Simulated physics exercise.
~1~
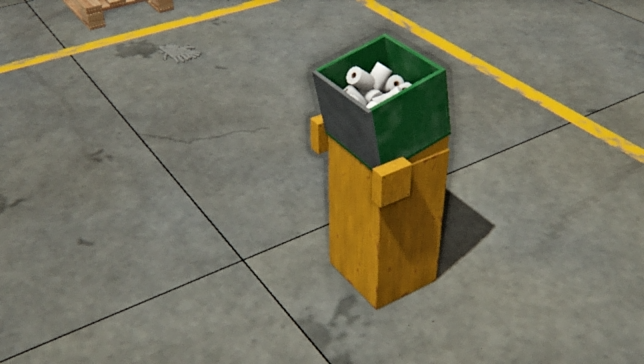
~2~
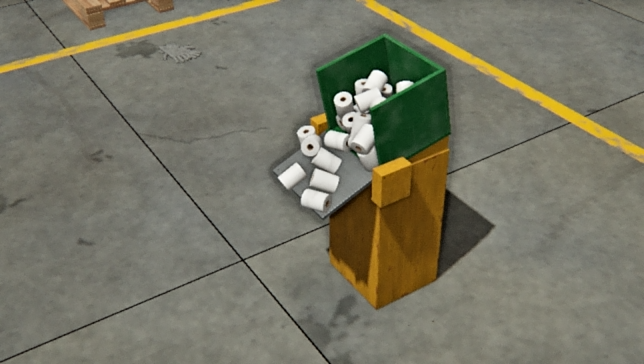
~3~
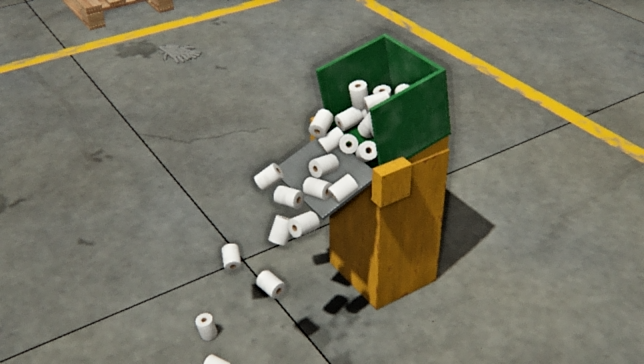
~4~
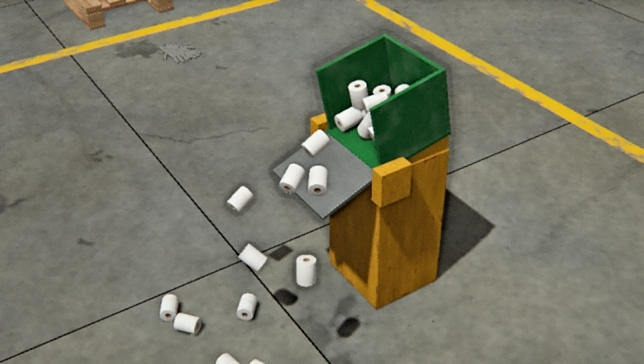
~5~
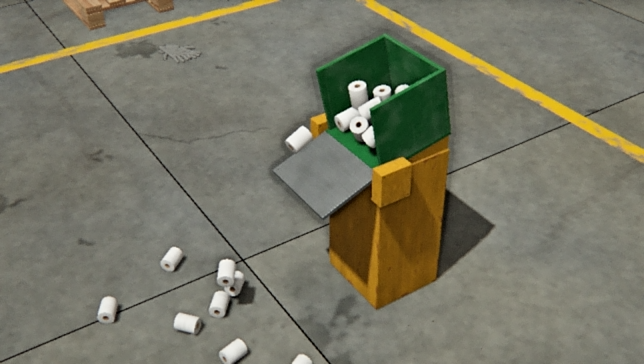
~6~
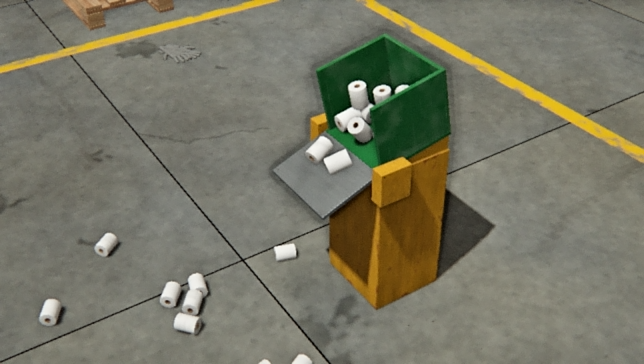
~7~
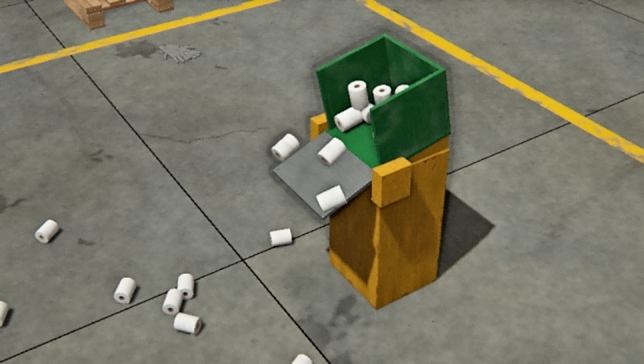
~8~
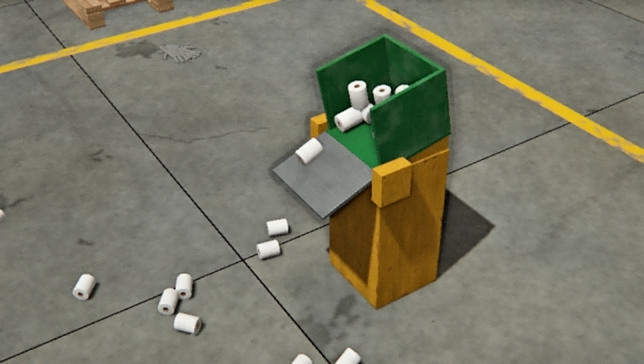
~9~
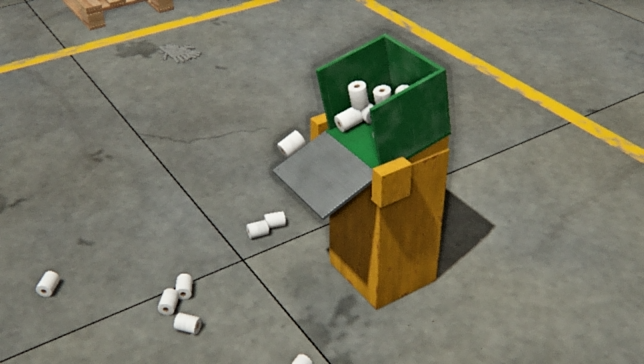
White paper rolls tumbling down the lowered grey flap of a green hopper, scattering leftward across concrete, with several staying inside.
